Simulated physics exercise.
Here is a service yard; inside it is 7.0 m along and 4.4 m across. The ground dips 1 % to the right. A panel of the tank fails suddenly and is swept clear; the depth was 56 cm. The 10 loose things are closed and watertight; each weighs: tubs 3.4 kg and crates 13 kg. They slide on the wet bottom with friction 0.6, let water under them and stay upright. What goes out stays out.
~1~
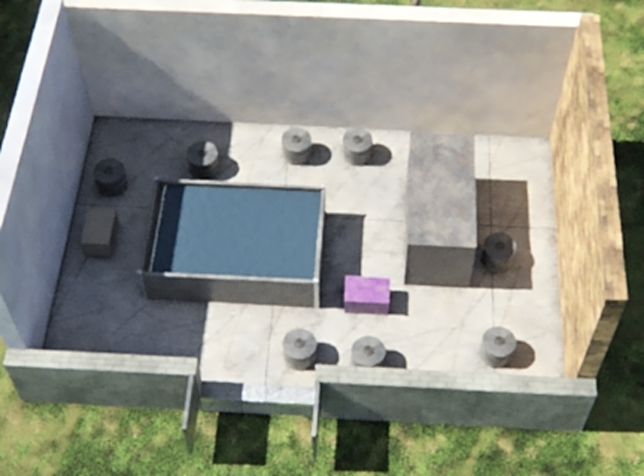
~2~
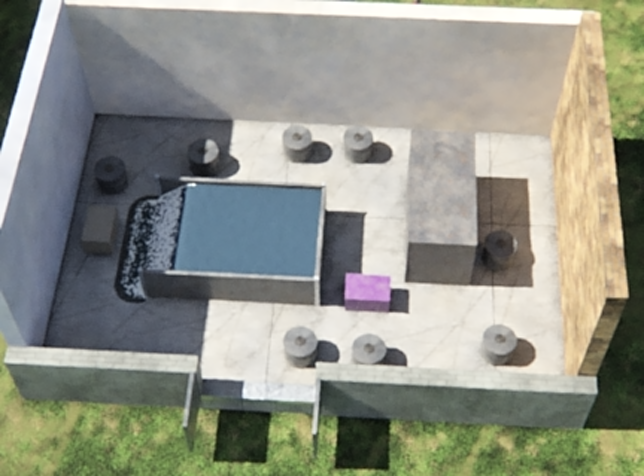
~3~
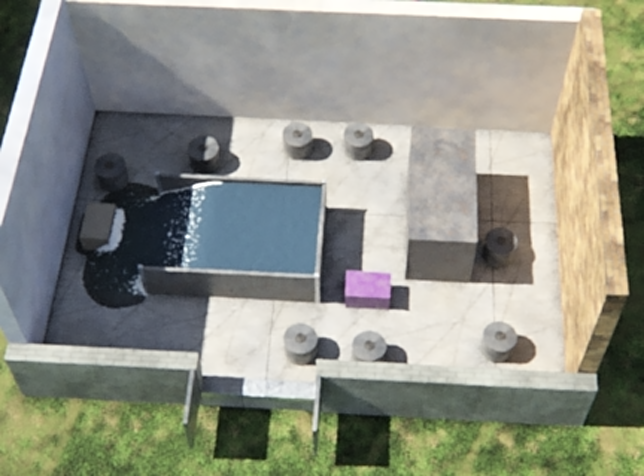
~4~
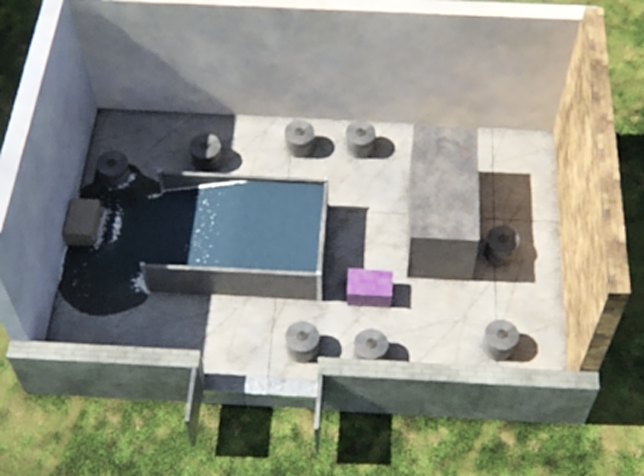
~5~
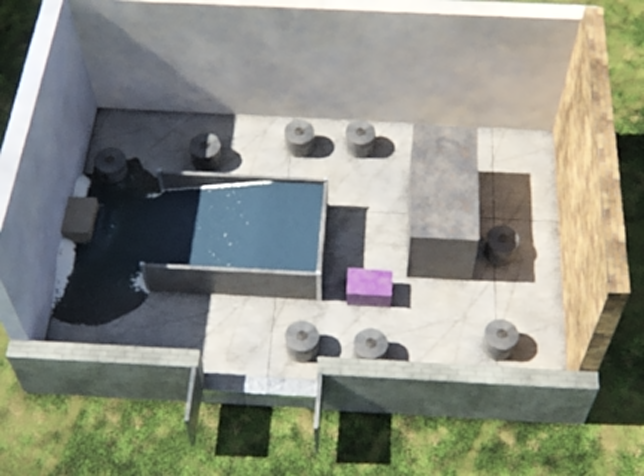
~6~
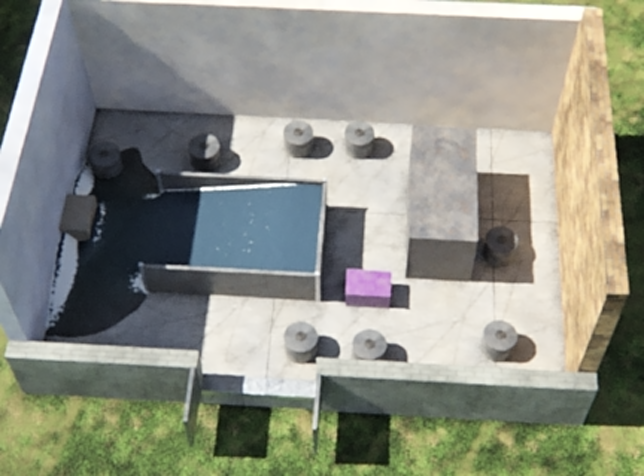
In a walled yard, water bursts from a tank's left side and spreads around a grey crate.
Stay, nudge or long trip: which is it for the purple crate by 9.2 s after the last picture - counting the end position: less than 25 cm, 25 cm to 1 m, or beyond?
Purple crate gets carried off.
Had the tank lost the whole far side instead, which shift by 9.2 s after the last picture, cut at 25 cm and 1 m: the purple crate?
In that case the purple crate slides a little.
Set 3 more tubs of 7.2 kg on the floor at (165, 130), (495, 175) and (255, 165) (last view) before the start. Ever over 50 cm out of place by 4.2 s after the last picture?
In that order: Past it, less, past it.
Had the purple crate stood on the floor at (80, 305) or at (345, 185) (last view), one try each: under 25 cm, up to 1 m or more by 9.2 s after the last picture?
In that order: It ends far away; it gets carried off.
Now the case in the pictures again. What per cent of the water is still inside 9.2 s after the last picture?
Some 96 per cent remains.
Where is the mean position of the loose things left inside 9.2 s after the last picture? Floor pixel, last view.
At about (456, 267).
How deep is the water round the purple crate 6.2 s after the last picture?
Roughly 7 cm.
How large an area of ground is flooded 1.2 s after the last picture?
Some 10.0 m2.
Then, 1.2 s after the last picture the purple crate is near (369, 283), 0.0 m from its start, aground; 0 of 10 are out; 2 afloat.
Then, 3.8 s after the last picture the purple crate is near (376, 273), 0.2 m from its start, aground; 0 of 10 are out; 6 afloat.
Then, 6.2 s after the last picture the purple crate is near (413, 342), 1.1 m from its start, afloat; 0 of 10 are out; 10 afloat.
Then, 9.2 s after the last picture the purple crate is near (511, 318), 1.9 m from its start, afloat; 0 of 10 are out; 10 afloat.
